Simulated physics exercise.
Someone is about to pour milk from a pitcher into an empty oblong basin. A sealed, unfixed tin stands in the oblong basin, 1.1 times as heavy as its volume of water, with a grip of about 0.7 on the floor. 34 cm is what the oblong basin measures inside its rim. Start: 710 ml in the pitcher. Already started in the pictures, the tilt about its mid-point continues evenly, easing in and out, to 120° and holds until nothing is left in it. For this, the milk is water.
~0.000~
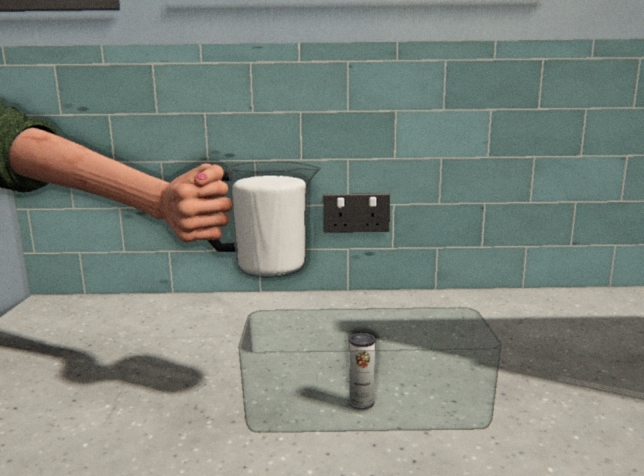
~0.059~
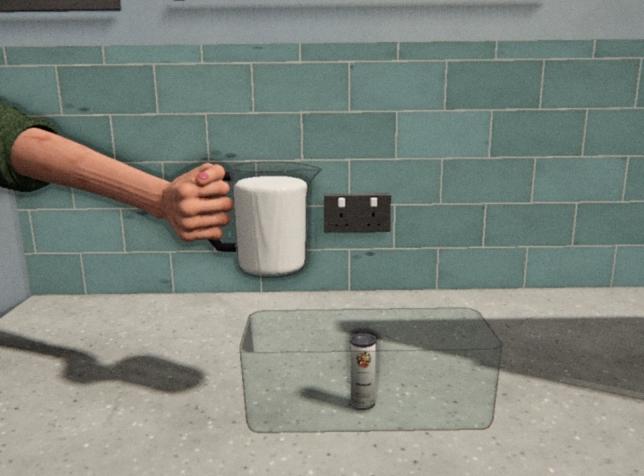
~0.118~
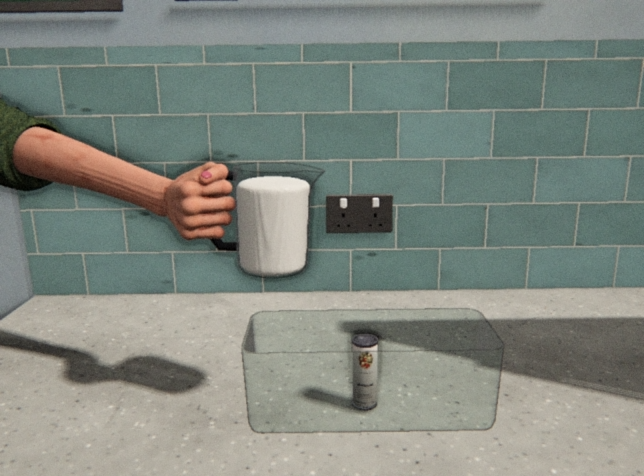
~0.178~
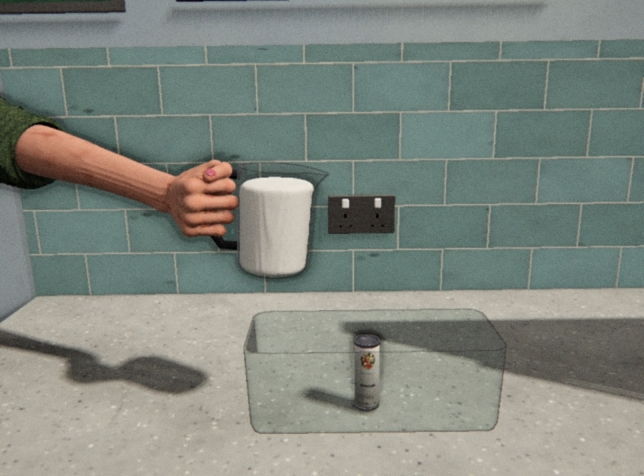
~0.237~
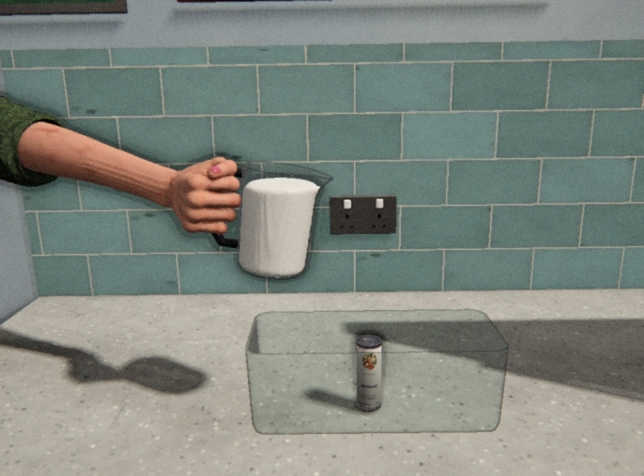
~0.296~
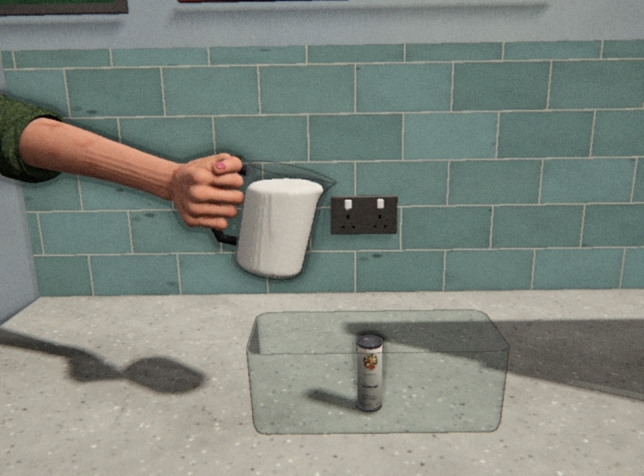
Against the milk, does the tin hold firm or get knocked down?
It holds firm.
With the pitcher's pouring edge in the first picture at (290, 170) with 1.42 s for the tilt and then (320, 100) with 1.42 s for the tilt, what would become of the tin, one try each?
Run one: It tumbles. Run two: It does not tip.
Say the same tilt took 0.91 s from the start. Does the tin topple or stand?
Outcome - the tin stays erect.
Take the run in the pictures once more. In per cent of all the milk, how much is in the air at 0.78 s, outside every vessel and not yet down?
Near 14 in a hundred.
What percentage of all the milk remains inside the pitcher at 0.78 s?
At that time about 80 in a hundred parts are still held.
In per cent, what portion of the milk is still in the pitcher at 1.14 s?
What remains is about 20 percent of it all.
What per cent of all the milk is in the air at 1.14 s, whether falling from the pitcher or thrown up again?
Around 20 per cent of the liquid is in flight.
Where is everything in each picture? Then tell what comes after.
It leans 0°; its right rim is at (321, 167); the milk meets the walls at (234, 182) and (307, 182); the oblong basin's rim runs from (244, 331) to (488, 328); the tin's top is at (362, 342), in the first frame.
It leans 1°; its right rim is at (322, 168); the milk meets the walls at (235, 183) and (307, 182), in the second frame.
It leans 2°; its right rim is at (325, 170); the milk meets the walls at (237, 183) and (310, 183), in the third frame.
It leans 5°; its right rim is at (329, 173); the milk meets the walls at (242, 184) and (314, 184), in the fourth frame.
It leans 8°; its right rim is at (334, 177); the milk meets the walls at (245, 184) and (320, 185), in the fifth frame.
It leans 12°; its right rim is at (338, 182); the milk meets the walls at (248, 186) and (324, 186), in the sixth frame.
After 0.78 s the tilt is 70° and 80 per cent is still to pour; the tin stands where it began.
After 1.14 s the tilt is 109° and 20 per cent is still to pour; the tin stands where it began.
After 1.51 s the tilt is 120° and 0 per cent is still to pour; the tin stands where it began.
After 1.92 s the tilt is 120° and 0 per cent is still to pour; the tin stands where it began.
In the end the tin stands where it began.
